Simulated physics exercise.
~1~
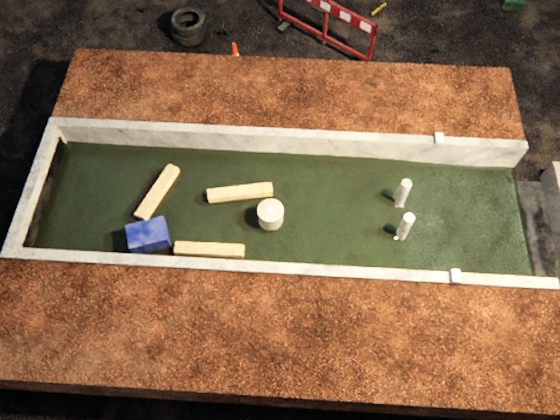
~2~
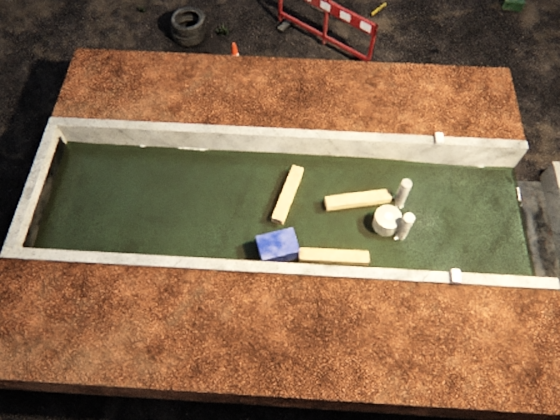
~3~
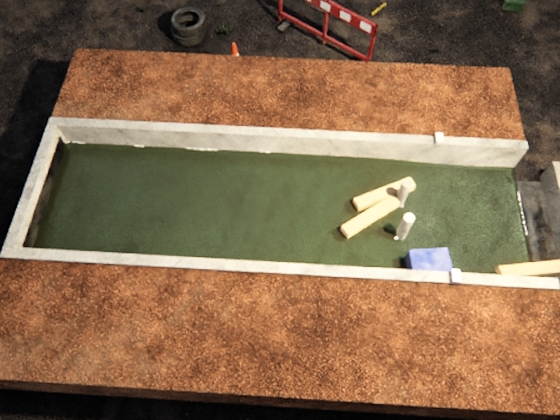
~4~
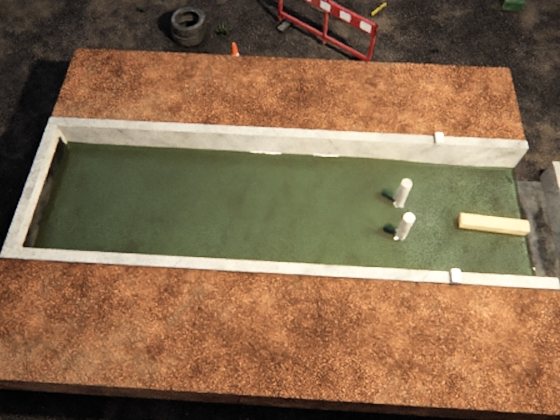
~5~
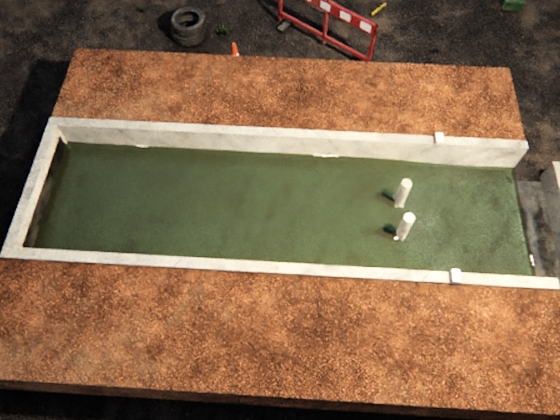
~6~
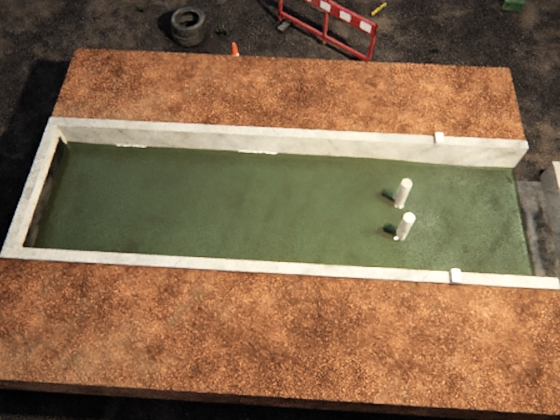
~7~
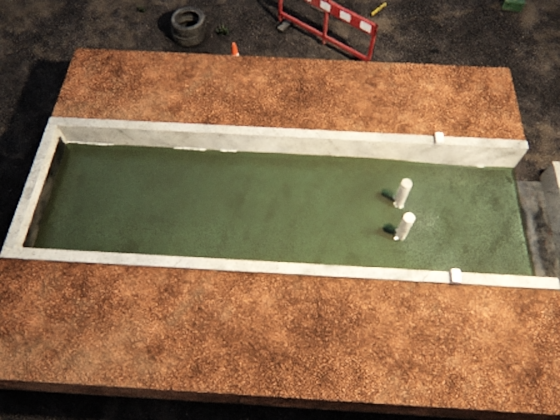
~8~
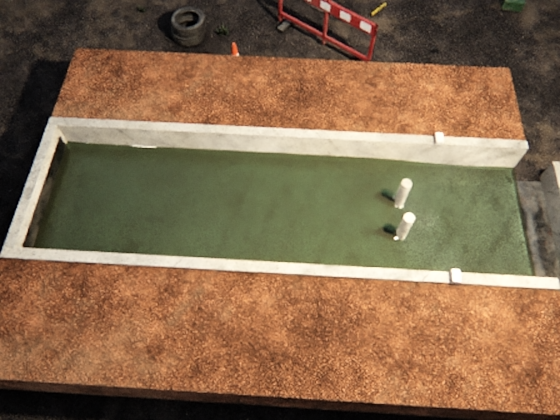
In a long, shallow channel of green water between rusty brown banks, three pale beams, a blue crate and a round white tub float toward the left half. They all drift right, and the white tub reaches the two upright posts first. The tub then goes out of view, while the blue crate slides along the near wall past the white marks, with one beam ahead of it at the right end. Two beams bunch together at the posts. Later a single beam remains, floating beyond the posts toward the right end. It leaves too, and the channel ends empty except for the posts.
